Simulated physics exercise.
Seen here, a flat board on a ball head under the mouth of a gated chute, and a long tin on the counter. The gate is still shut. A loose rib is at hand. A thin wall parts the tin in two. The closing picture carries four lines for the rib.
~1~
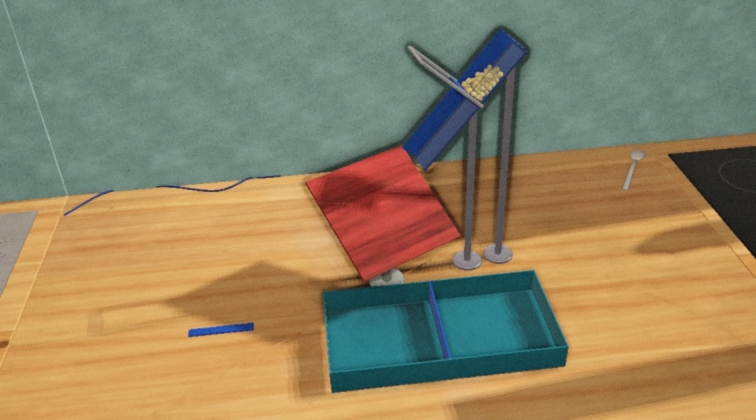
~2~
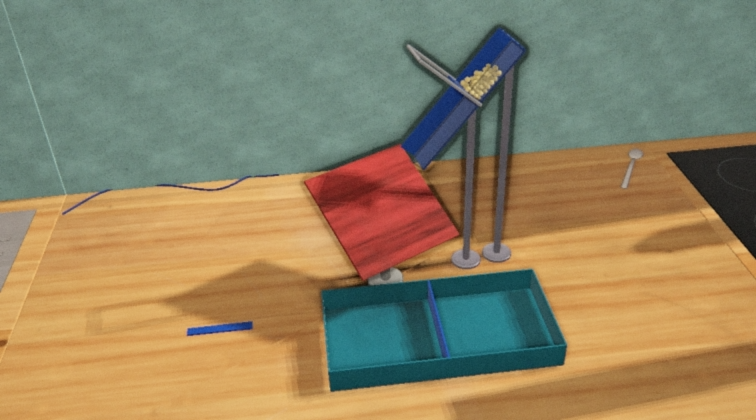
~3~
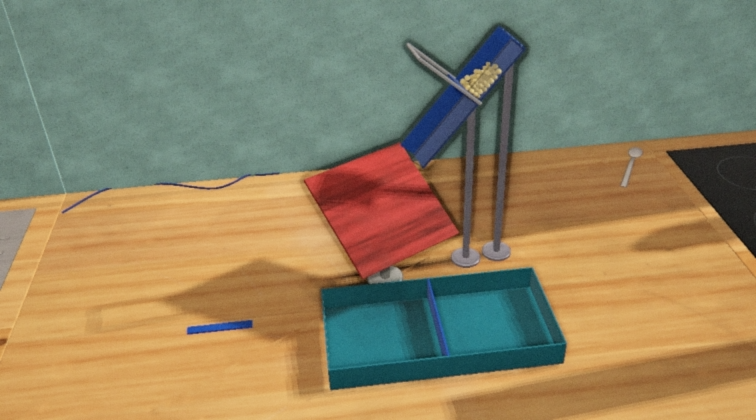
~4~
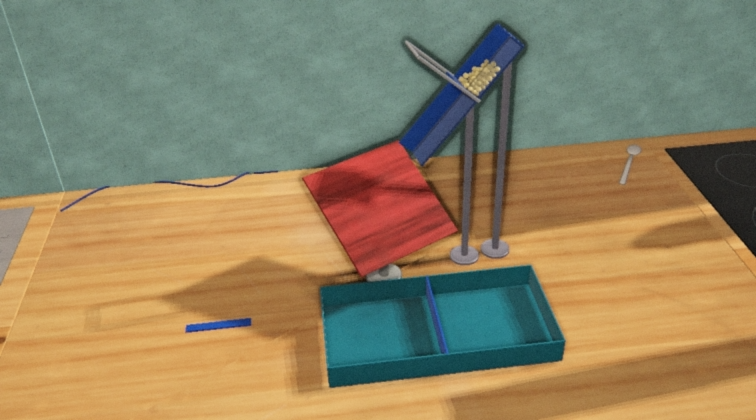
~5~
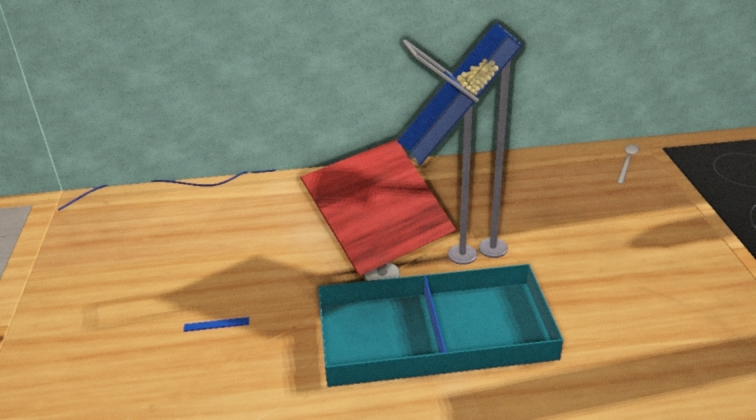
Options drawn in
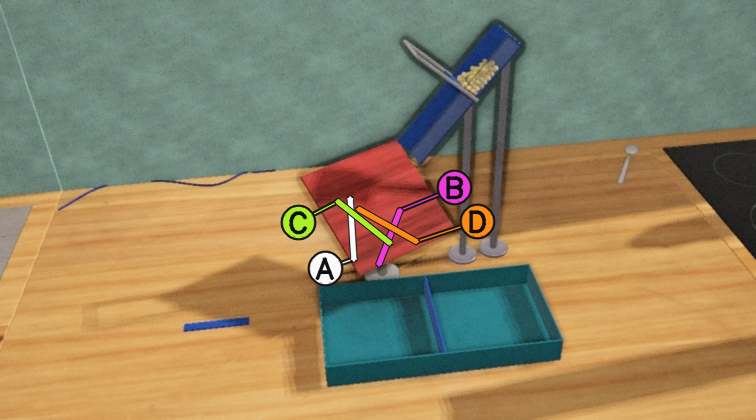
The clip shows pale beans held behind a closed gate in a sloping blue chute, above a tilted red board and a divided teal tin on a wooden counter; nothing moves apart from a very slight drift of the view.
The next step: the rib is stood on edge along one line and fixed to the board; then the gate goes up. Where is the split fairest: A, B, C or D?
I would pick line C.
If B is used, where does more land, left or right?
The left half.
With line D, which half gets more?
Right.
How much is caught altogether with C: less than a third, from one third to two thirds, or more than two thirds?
It is more than two thirds.
On the marked copy, line A from (350, 198) to (353, 259); line B from (399, 210) to (379, 264); line C from (337, 201) to (389, 242); line D from (358, 209) to (416, 241).
With A, of what is caught, most in the left half, about a quarter in the right.
With B, of what is caught, most in the left half, a small part in the right.
With C, of what is caught, about half in the left half, about half in the right.
With D, of what is caught, a small part in the left half, most in the right.
